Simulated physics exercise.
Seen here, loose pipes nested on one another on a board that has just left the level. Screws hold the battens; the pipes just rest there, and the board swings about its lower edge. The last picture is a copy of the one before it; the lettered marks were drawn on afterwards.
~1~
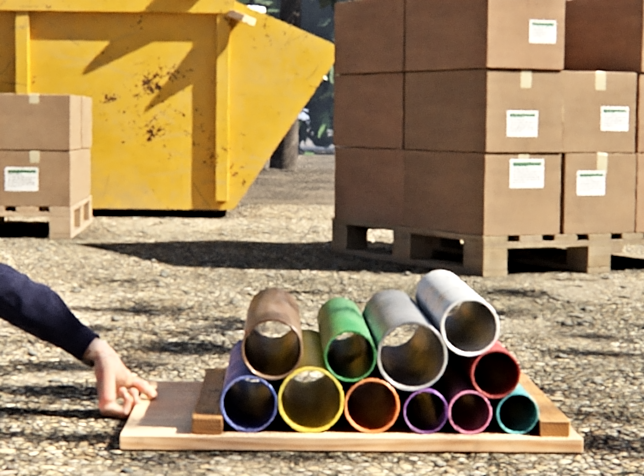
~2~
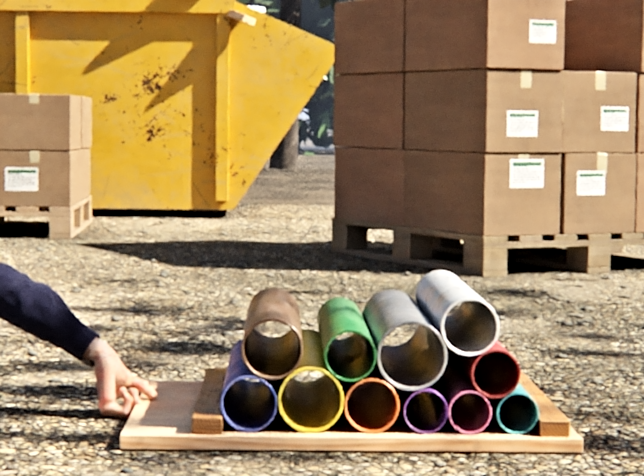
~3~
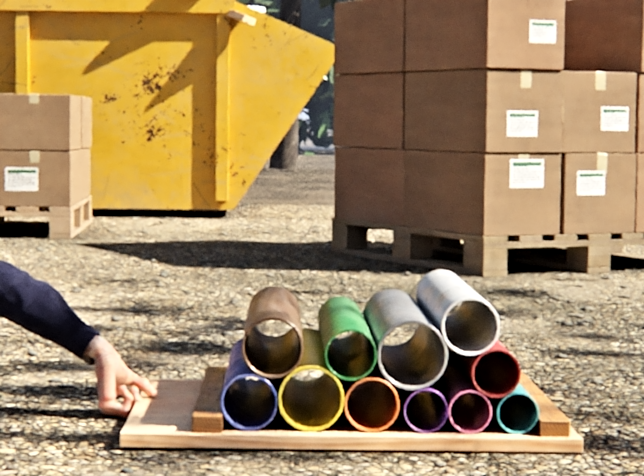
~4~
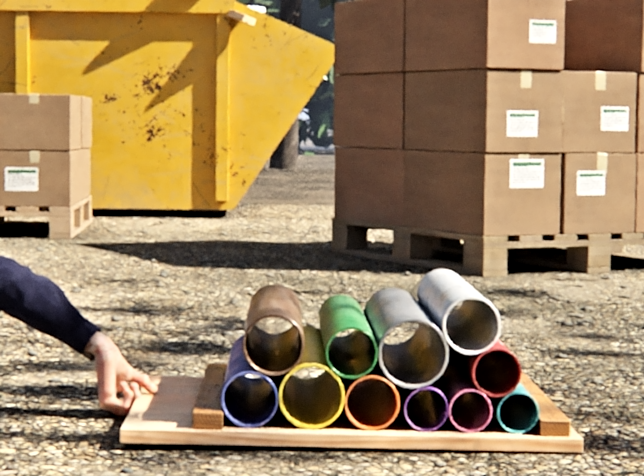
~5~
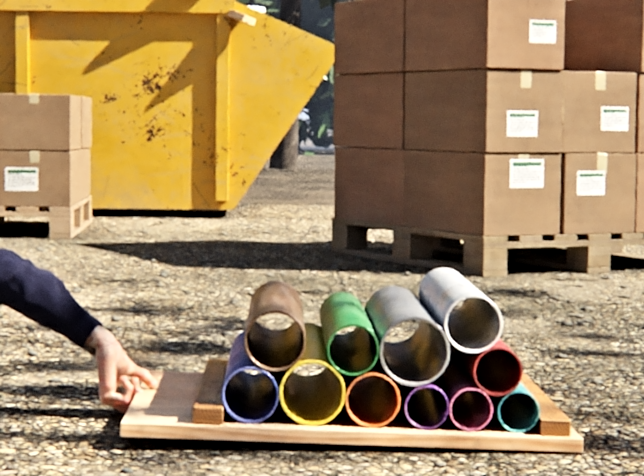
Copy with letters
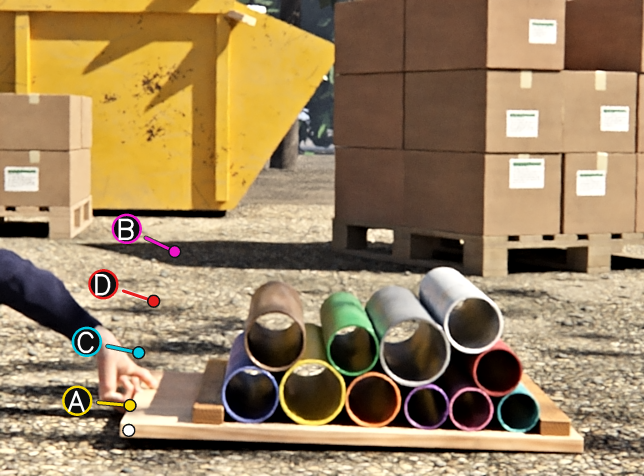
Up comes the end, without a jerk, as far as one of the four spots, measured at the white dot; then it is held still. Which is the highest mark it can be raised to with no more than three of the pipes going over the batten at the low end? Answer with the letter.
The answer is mark D.
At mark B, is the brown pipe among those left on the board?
Yes, with B.
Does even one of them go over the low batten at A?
No.
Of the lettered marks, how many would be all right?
The number is three.
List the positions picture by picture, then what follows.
Grey pipe (412, 356); green pipe (350, 356); red pipe (496, 374), in the first picture.
Red pipe (496, 373); brown pipe (272, 349), in the second picture.
Board (346, 405); blue pipe (249, 403); brown pipe (273, 348); purple pipe (426, 410), in the third picture.
Board (346, 403); blue pipe (250, 400); yellow pipe (311, 397), in the fourth picture.
Board (346, 400); blue pipe (250, 395); yellow pipe (313, 393), in the fifth picture.
On the marked copy, A at (130, 405); B at (175, 251); C at (139, 352); D at (154, 301); the white dot at (129, 431).
Following D. Soon after the start, board at 14°.
Later, board at 18°.
In the end, board at 18°, three over the low batten (grey, red, white).
As for the rest, A none over the low batten; B four over the low batten (grey, green, red, white); C none over the low batten.
